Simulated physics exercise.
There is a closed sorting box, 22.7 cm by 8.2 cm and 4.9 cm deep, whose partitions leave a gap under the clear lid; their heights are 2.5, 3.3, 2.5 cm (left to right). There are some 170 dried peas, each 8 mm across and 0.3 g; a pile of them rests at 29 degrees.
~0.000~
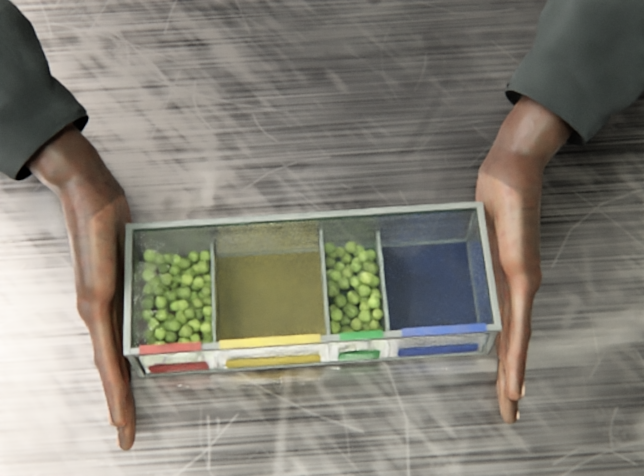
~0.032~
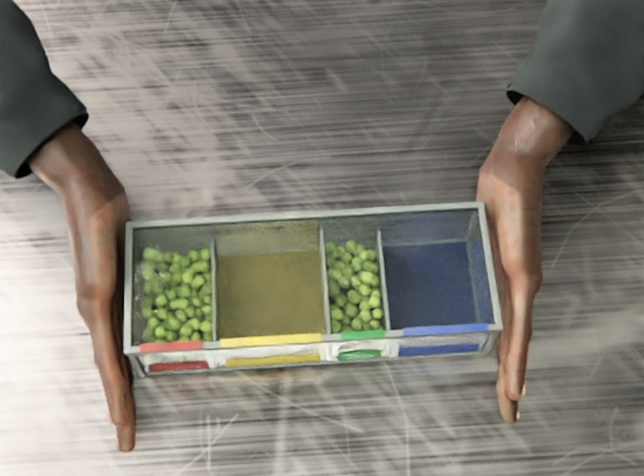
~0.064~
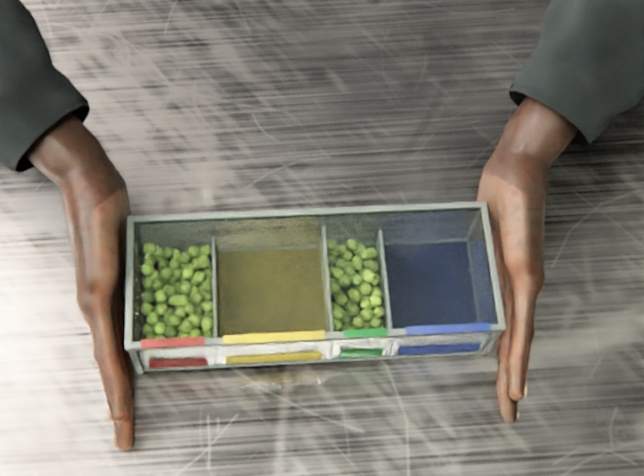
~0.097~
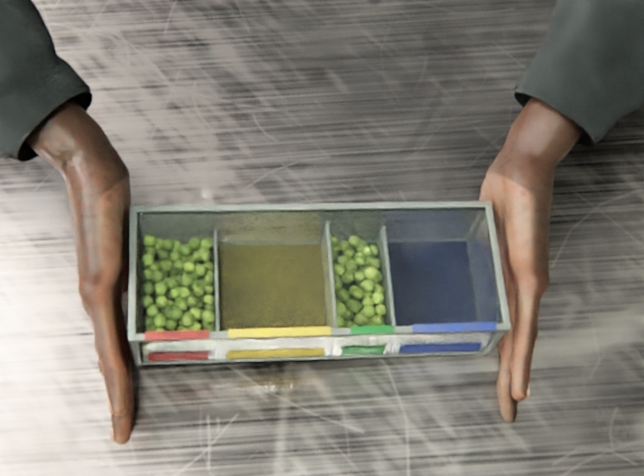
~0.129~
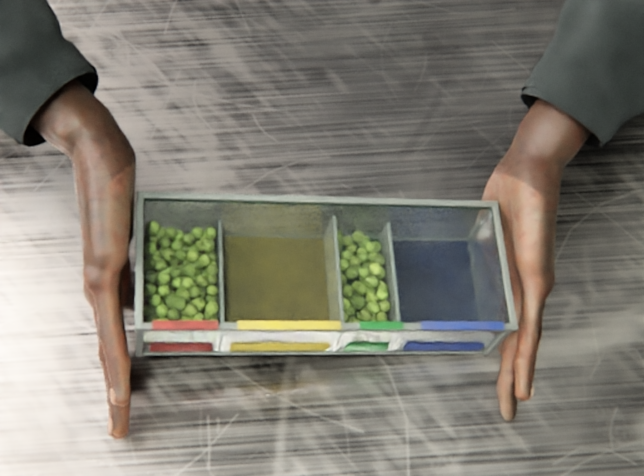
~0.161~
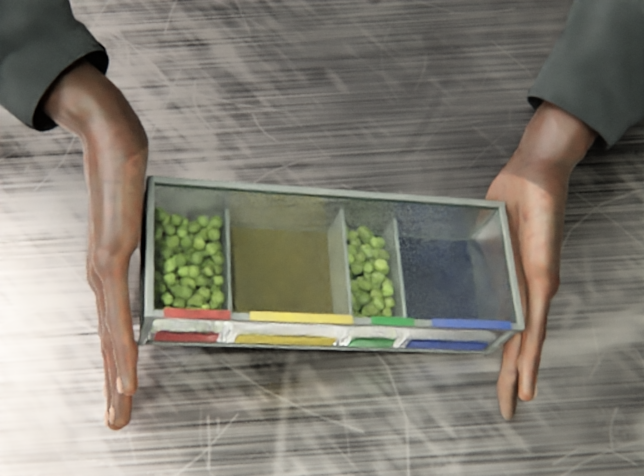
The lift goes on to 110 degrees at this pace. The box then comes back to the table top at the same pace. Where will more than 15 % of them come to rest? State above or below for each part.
Result: Red: Misses the mark, blue: Passes the mark, green: Misses the mark, yellow: Misses the mark.
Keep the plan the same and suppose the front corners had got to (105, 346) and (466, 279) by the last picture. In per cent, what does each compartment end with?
Final per cent - red: 85; blue: 0; green: 10; yellow: 10.
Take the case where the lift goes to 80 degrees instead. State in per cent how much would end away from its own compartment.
Some 55 per cent.
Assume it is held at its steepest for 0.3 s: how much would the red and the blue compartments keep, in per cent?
In per cent: Red 0, blue 100.
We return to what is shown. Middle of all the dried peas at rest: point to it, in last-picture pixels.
Centre at rest: Approx. (441, 292) px.
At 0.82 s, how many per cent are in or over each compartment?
Red 20 %, blue 25 %, green 25 %, yellow 30 %.
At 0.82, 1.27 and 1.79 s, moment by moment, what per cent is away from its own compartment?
Taking the three times in turn, it reads 60, 100 and 100.
After 0.82 s, tilt 110 degrees; red 20 %, blue 25 %, green 25 %, yellow 30 %.
After 1.27 s, tilt 48 degrees; blue 100 %.
Then, at 1.79 s, tilt 0 degrees; blue 100 %.
At rest (2.4 s), red 0 %, blue 100 %, green 0 %, yellow 0 %.
